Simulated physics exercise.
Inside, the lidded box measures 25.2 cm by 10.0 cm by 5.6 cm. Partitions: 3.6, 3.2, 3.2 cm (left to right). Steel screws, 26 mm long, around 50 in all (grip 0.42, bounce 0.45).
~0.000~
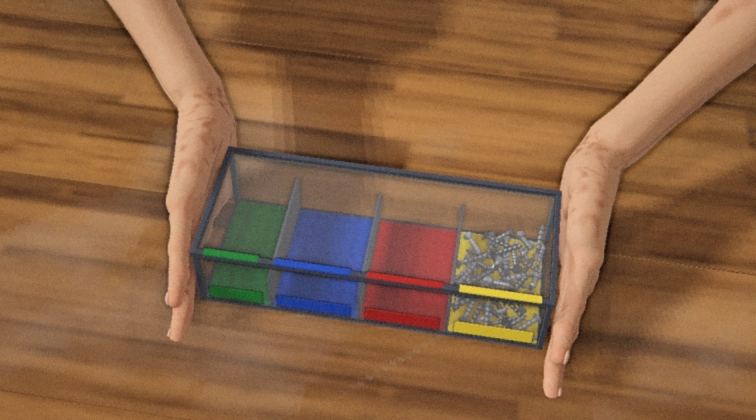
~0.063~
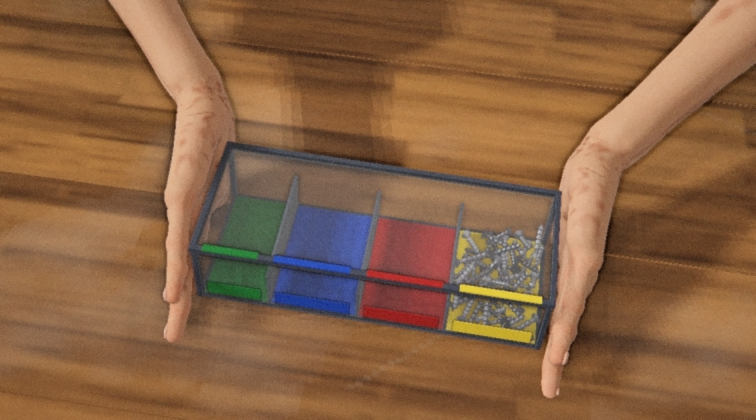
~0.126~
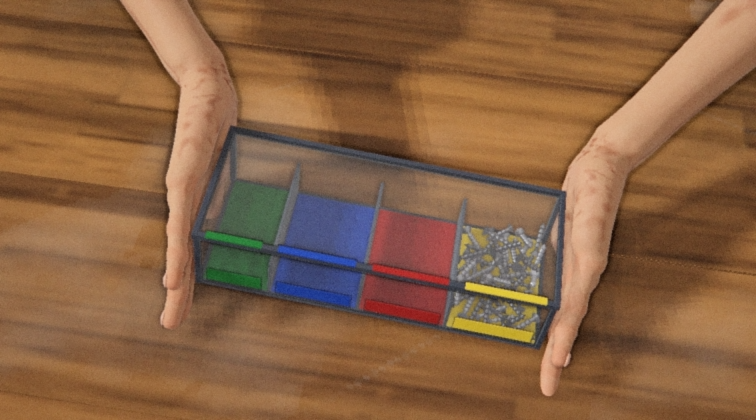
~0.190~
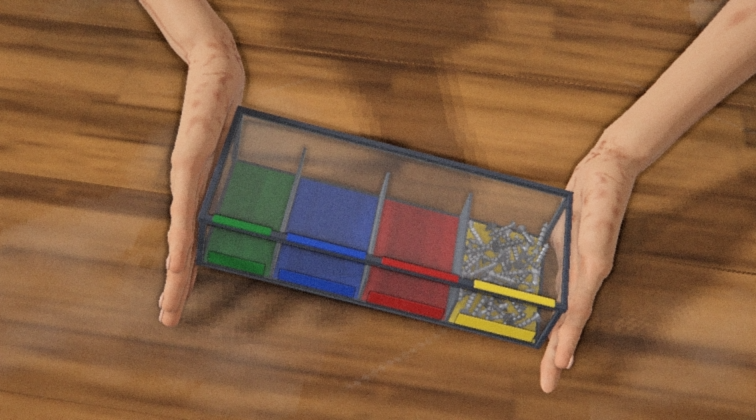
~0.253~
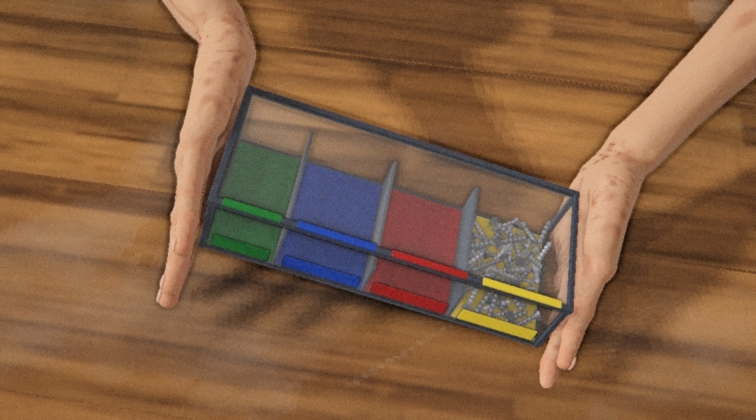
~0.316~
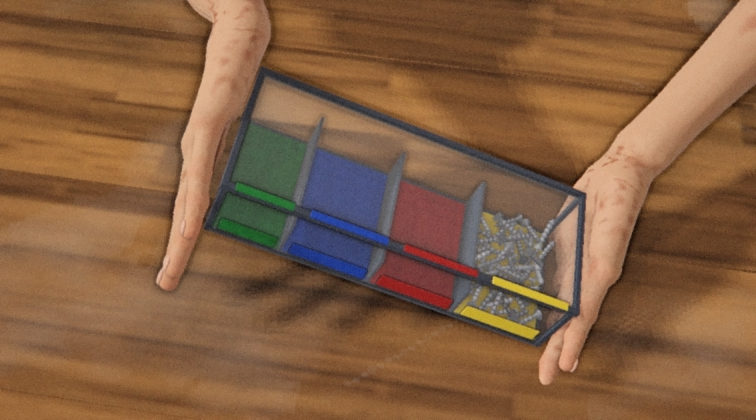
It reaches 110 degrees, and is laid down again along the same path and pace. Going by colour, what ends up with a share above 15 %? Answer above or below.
Red below, blue below, green below, yellow above.
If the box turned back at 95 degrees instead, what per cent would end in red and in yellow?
In that case red 0, yellow 100.
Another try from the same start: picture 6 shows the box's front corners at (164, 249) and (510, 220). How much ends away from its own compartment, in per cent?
It would be near 100 per cent.
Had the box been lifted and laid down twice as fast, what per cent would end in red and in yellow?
Red 0, yellow 100.
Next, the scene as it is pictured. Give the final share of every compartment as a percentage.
Red 0, blue 0, green 0, yellow 100.
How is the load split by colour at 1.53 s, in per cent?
Red 0, blue 0, green 0, yellow 100.
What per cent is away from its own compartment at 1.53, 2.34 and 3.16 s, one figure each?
In turn: 0, 0, 0.
Then, at 1.53 s, tilt 110 degrees; yellow 100 %.
After 2.34 s, tilt 48 degrees; yellow 100 %.
After 3.16 s, tilt 0 degrees; yellow 100 %.
In the end, at 3.5 s, red 0 %, blue 0 %, green 0 %, yellow 100 %.
